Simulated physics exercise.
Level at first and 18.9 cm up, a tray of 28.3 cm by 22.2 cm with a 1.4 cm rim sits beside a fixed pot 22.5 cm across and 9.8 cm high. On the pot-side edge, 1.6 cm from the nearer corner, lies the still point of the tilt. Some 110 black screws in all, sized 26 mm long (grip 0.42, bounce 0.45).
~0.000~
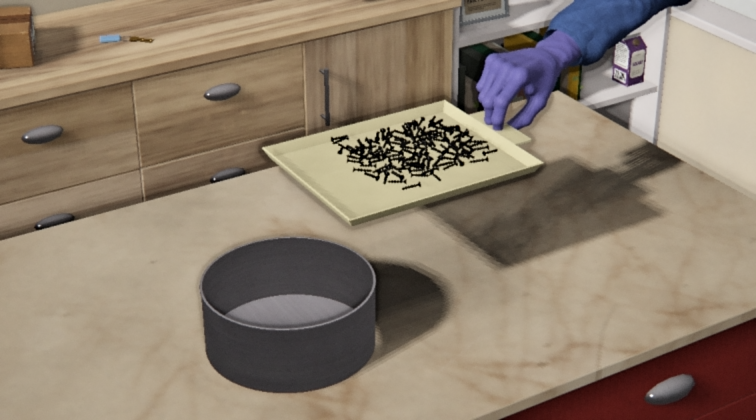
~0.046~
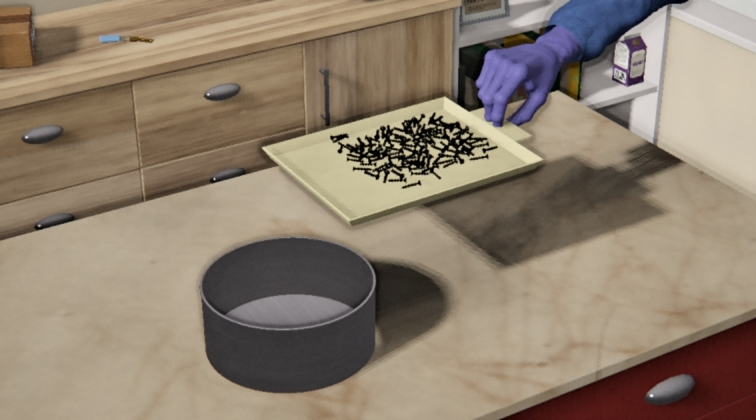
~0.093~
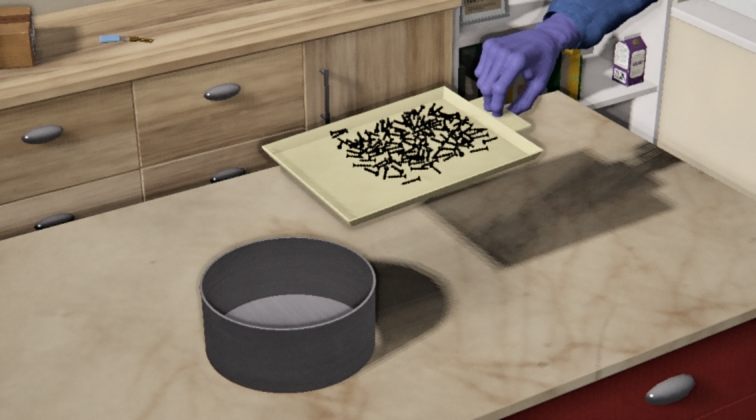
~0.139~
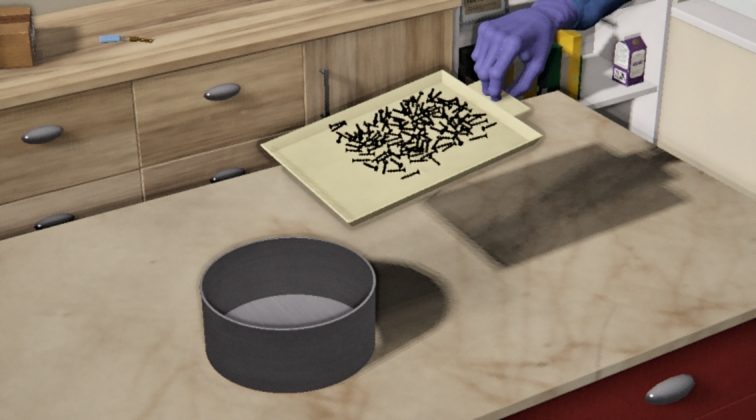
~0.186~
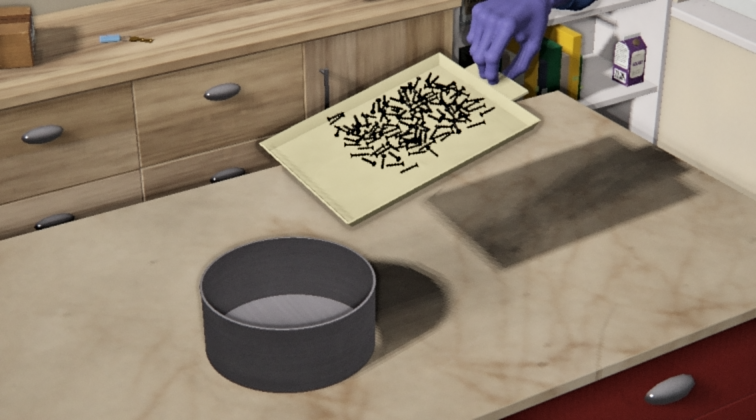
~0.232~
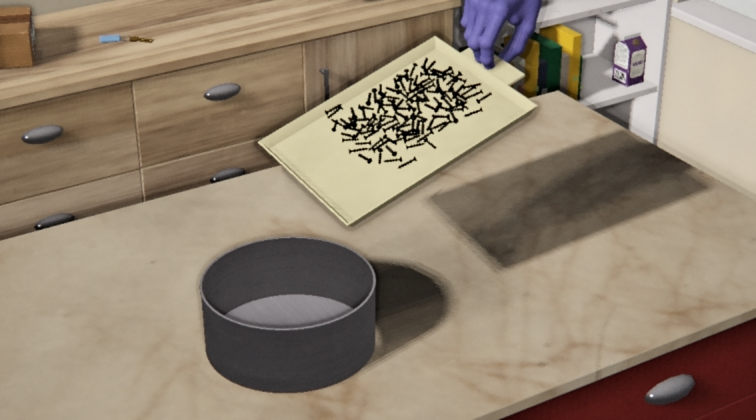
The clip opens on a pale yellow tray of small black screws held level by a purple-gloved hand above a marble-look counter, near a dark round pot. The hand then raises the tray's far side, slowly at first, and the tray slants steadily more toward the pot while its near edge stays nearly in place.
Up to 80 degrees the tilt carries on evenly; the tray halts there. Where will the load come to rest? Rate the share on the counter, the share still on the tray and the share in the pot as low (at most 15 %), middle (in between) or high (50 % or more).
Counter - low; tray - low; pot - high.
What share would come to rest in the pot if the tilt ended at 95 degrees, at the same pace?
90 %.
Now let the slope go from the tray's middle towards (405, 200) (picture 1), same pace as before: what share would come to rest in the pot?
The share comes to about 10 in a hundred.
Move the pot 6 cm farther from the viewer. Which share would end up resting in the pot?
With that change it comes to something like 70 in a hundred.
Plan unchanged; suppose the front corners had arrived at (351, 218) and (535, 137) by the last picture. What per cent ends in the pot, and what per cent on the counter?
Split: Pot = 85, counter = 15.
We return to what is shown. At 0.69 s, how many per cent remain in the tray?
Estimate: About 45 percent.
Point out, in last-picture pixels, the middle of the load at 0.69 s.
Around (290, 205).
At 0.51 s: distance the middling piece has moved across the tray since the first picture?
7 cm.
Then, at 0.51 s, tilt 50 degrees; the tray holds 100 %, the pot 0 %.
After 0.69 s, tilt 70 degrees; the tray holds 45 %, the pot 5 %.
After 0.99 s, tilt 80 degrees; the tray holds 0 %, the pot 90 %.
By 2.1 s all is still; counter 10 %, tray 0 %, pot 90 %.
